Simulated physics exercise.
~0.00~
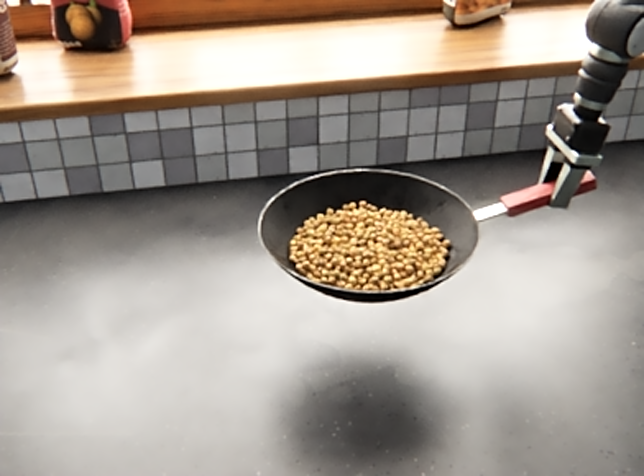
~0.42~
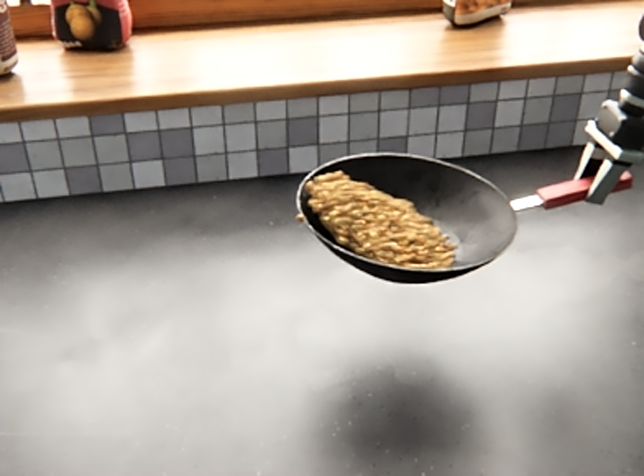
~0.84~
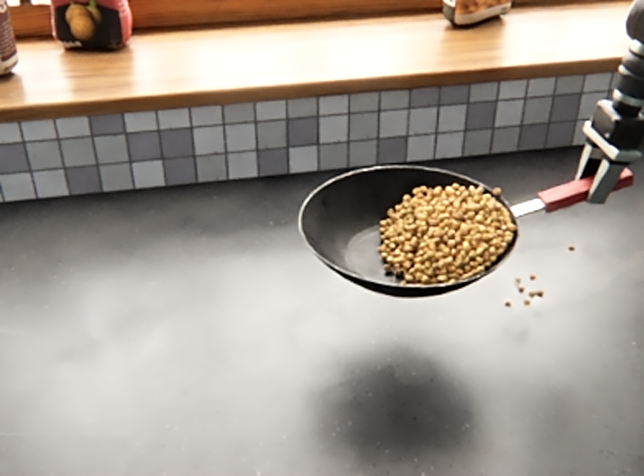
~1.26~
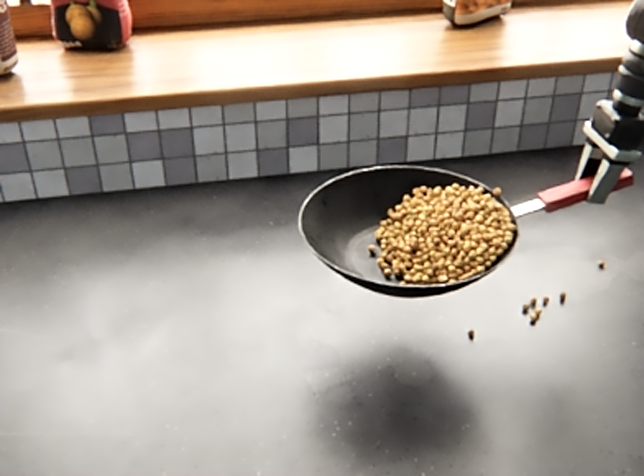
A robot arm jerks a wok of chickpeas rightward, spilling a few onto the counter.
